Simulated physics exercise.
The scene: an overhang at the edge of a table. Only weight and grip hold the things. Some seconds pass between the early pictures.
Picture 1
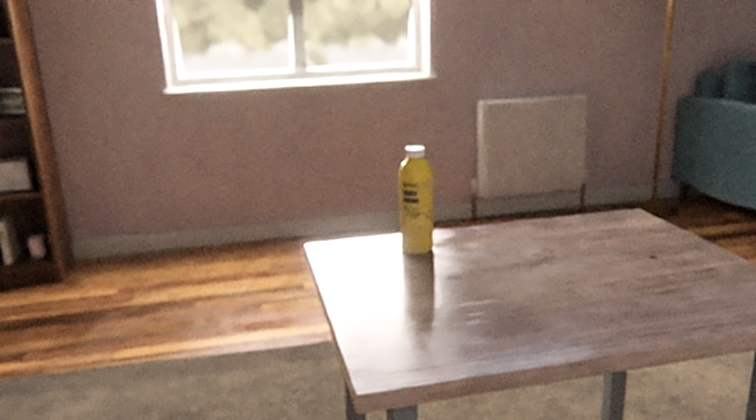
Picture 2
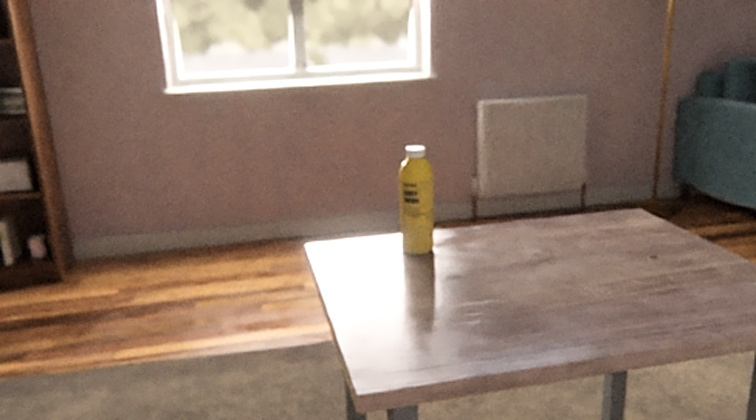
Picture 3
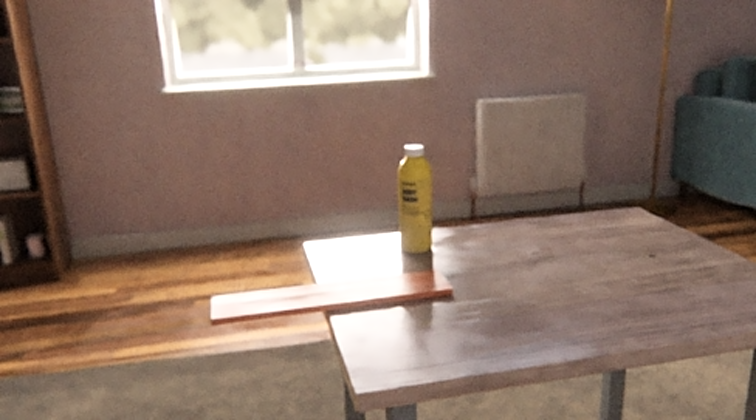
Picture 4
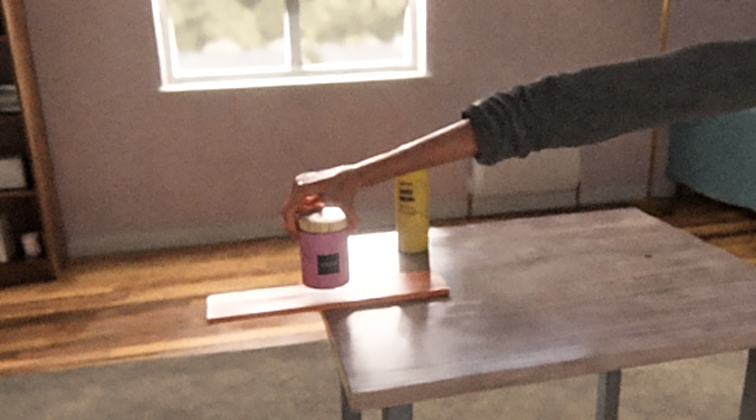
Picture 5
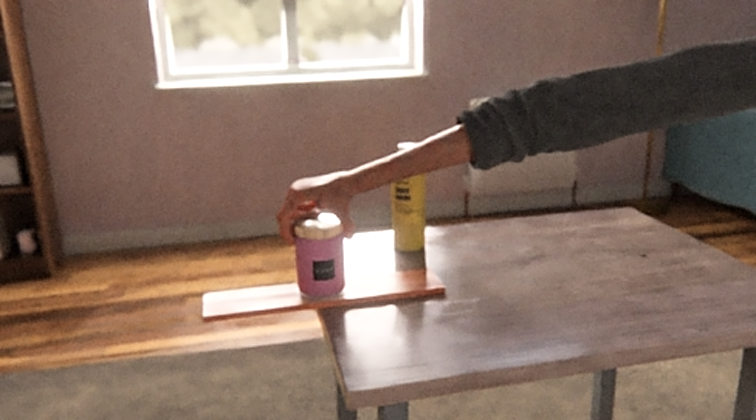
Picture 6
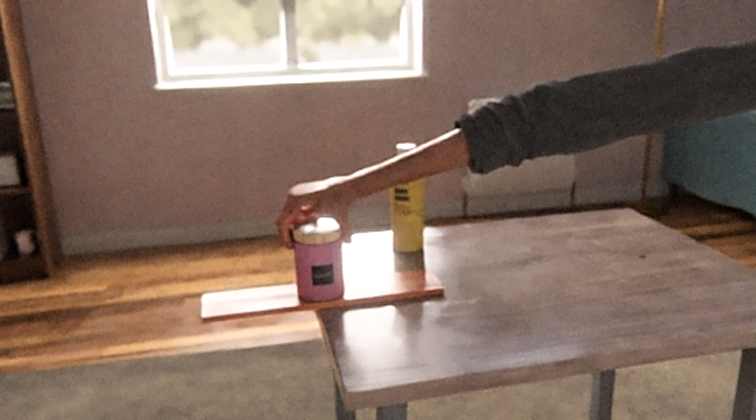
We see a yellow bottle on a wooden table, then an orange board lying across its left edge and jutting out past it. A hand reaches in from the right and lowers a pink jar onto the board, still gripping it.
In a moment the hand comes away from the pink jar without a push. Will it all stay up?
In the end the board stays on the table.
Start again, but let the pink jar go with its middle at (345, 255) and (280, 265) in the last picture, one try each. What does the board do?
First, it stays on the table; second, it tips off the edge.
Then, 0.40 s past the last view, nothing moves.
Then, 1.10 s past the last view, pink jar resting near (319, 260).
Finally, all 3 still in place. Final places as the last picture's camera would see them, pink jar near (319, 260). The board holds.
